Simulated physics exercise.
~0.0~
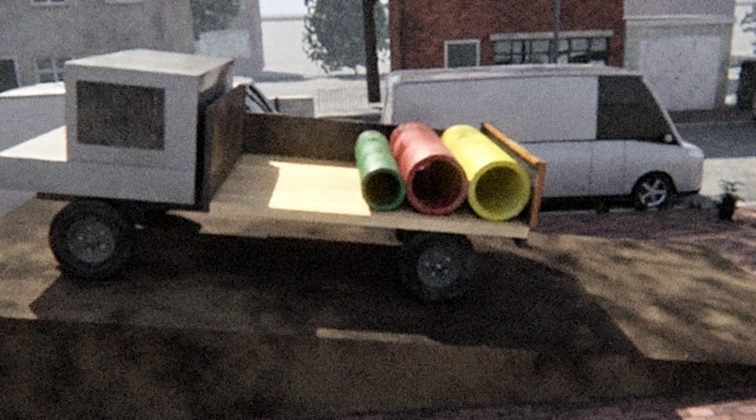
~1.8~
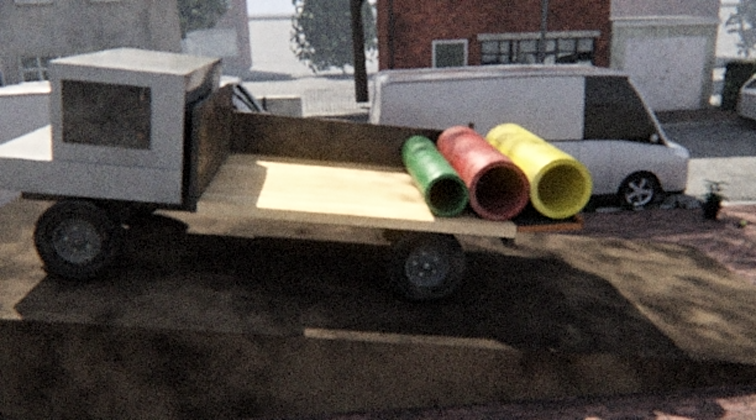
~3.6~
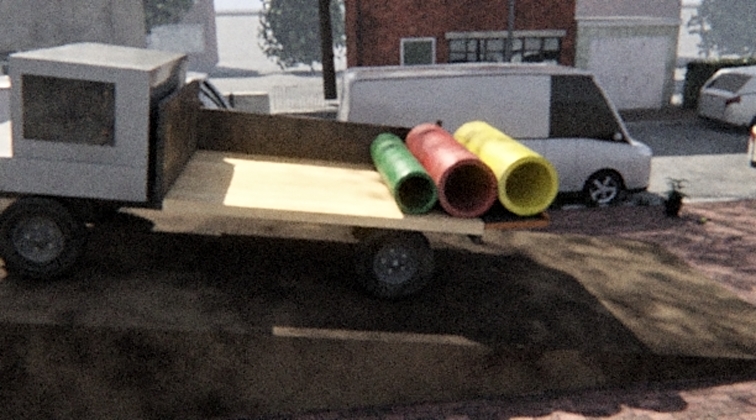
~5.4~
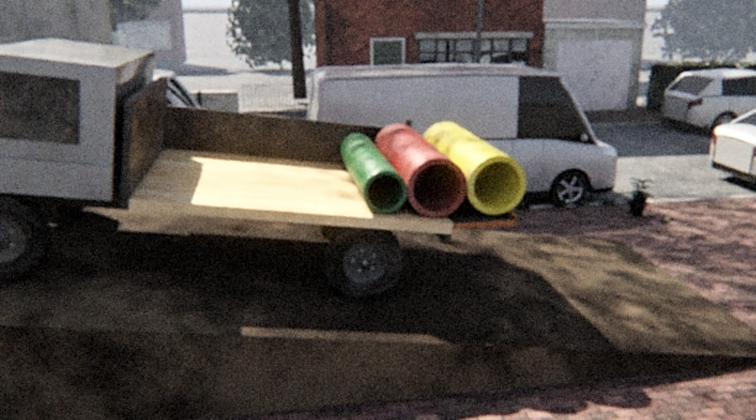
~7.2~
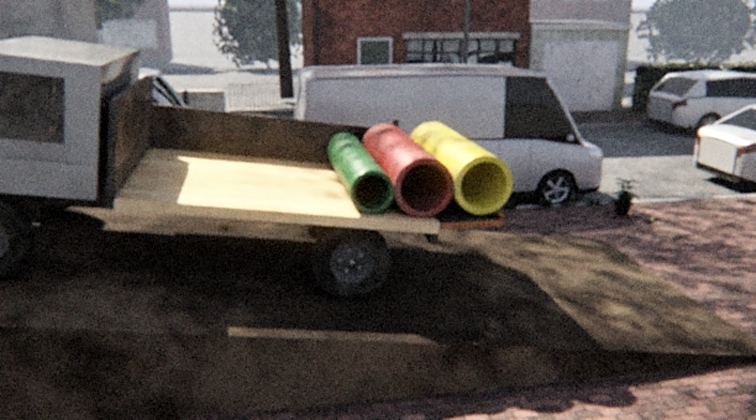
At first, a small truck with a flat wooden bed stands on a brown slope, with green, red and yellow hollow pipes lying side by side against its raised tailgate. The tailgate swings down at the rear, and all three pipes roll a short way to the right. The yellow one rolls onto the lowered gate, while the red and green ones stop just behind it on the bed. The view then pans slightly right past the parked white van, and the pipes stay still. In the end, none has fallen off, with yellow resting on the gate.
